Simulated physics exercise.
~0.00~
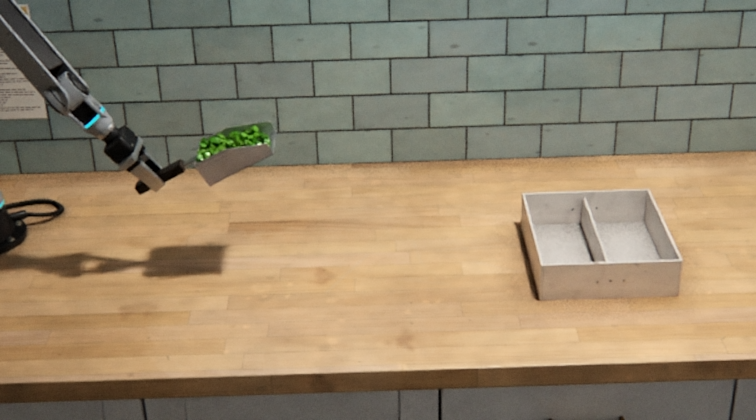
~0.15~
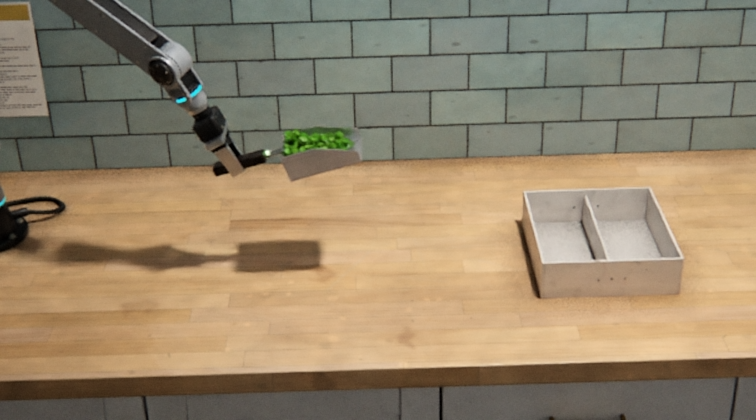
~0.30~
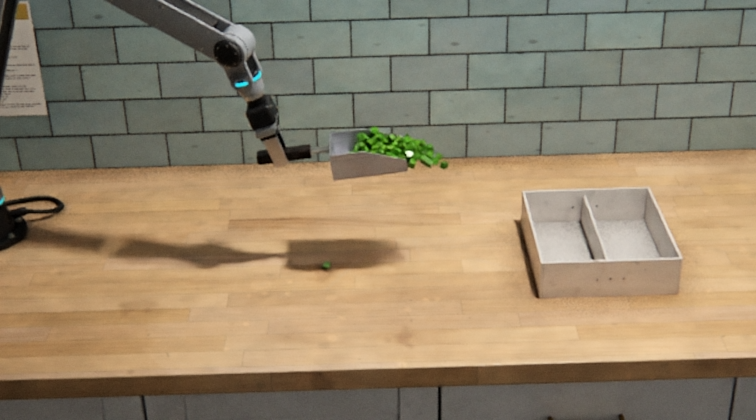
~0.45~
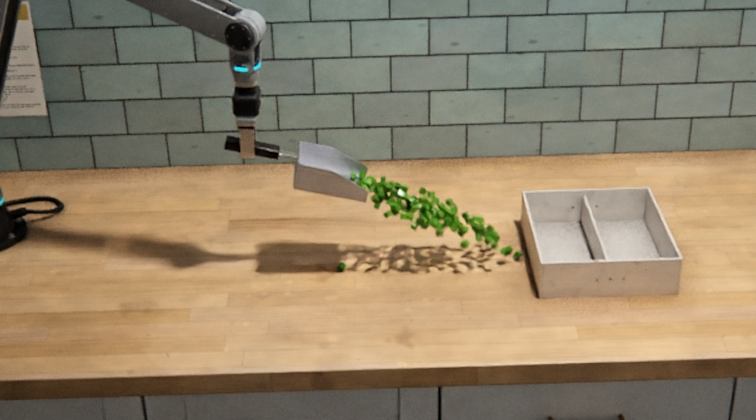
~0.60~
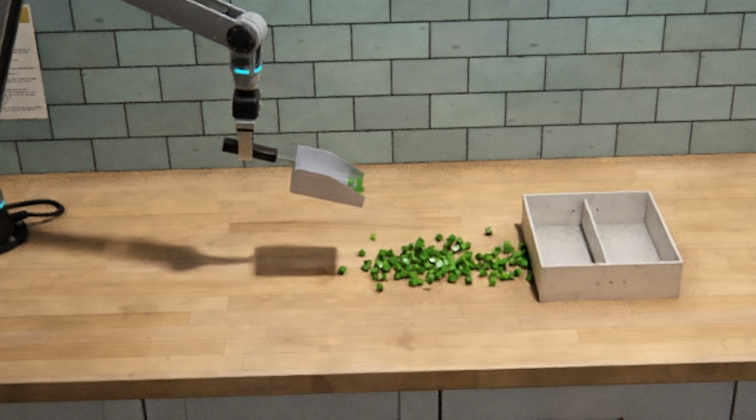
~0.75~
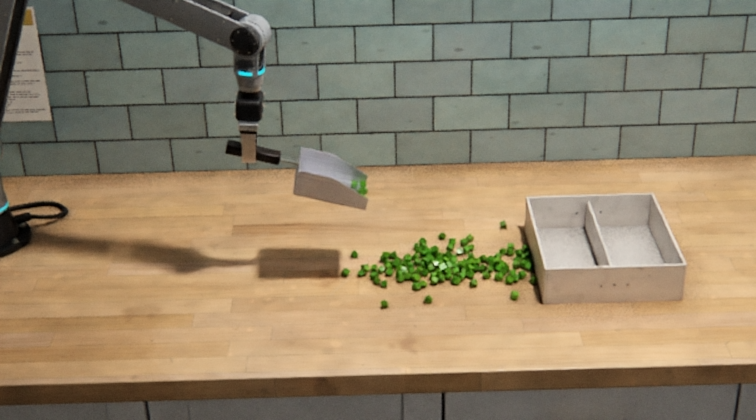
A wooden kitchen counter before a wall of grey-green tiles is seen from slightly above, in a gently swaying view. At the left, a grey and black robot arm with glowing blue rings holds a light grey scoop heaped with bright green diced vegetables, while a pale open box with two compartments sits at the right. The arm carries the scoop rightward, and the pieces slide towards its open front. It then draws back a little and tips forward, and the load streams out short of the box. Most pieces end scattered on the counter beside the box, with a few left in the still scoop.
